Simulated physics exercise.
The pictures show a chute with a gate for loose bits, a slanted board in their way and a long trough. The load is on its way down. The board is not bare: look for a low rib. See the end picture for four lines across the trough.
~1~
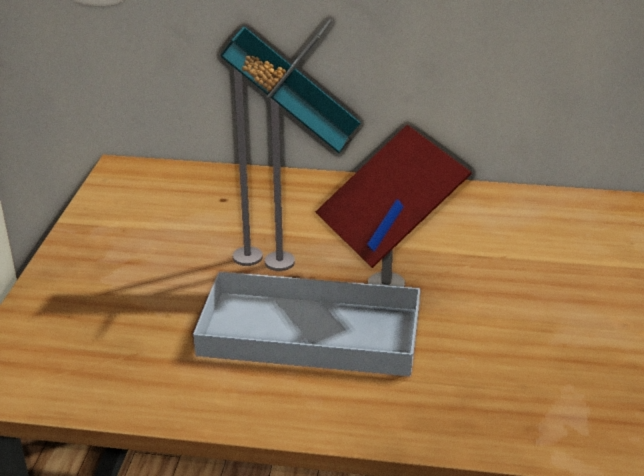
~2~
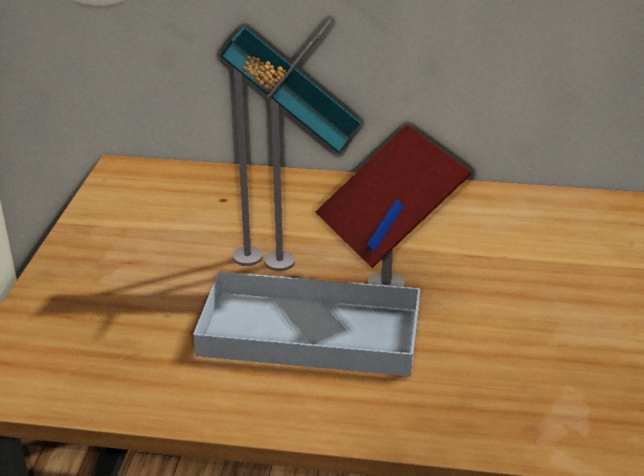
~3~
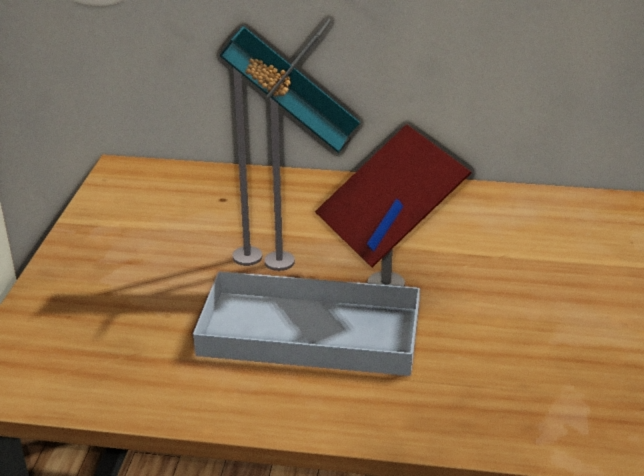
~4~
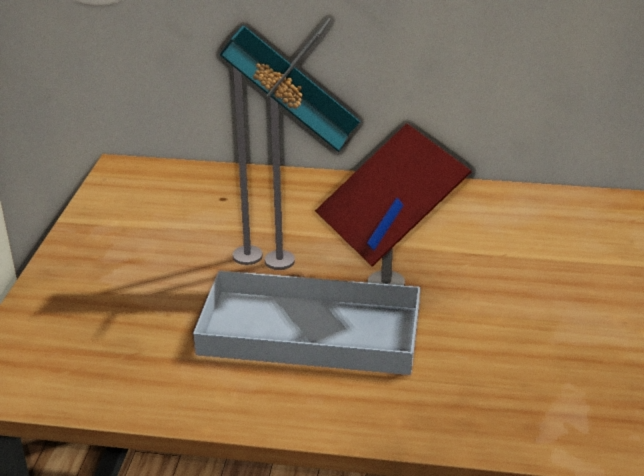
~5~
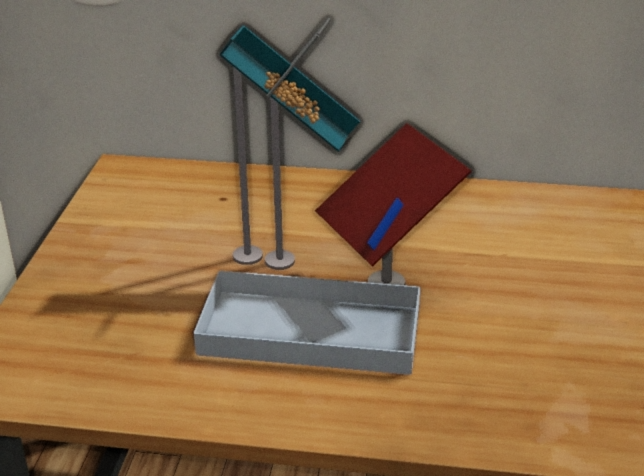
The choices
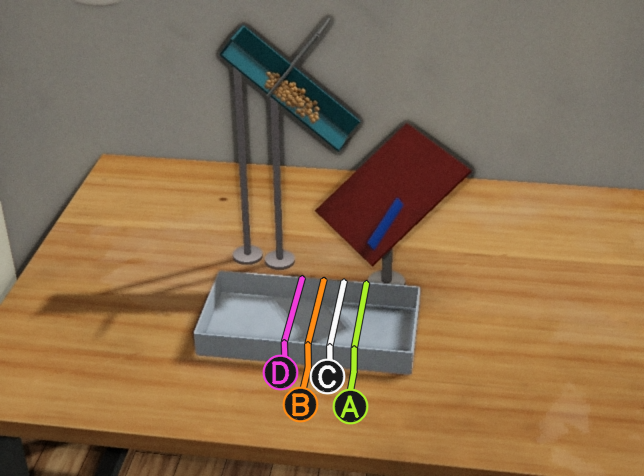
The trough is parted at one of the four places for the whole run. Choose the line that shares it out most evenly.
Choose B.
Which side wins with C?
More lands on the left.
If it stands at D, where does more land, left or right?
Right.
On the marked copy, line A crosses the front rim at (354, 347); line B crosses the front rim at (308, 343); line C crosses the front rim at (329, 345); line D crosses the front rim at (284, 341).
Choosing A, of what is caught, nearly all on the left of the divider, a stray few on the right.
Choosing B, of what is caught, about half on the left of the divider, about half on the right.
Choosing C, of what is caught, nearly all on the left of the divider, a small part on the right.
Choosing D, of what is caught, about a quarter on the left of the divider, most on the right.
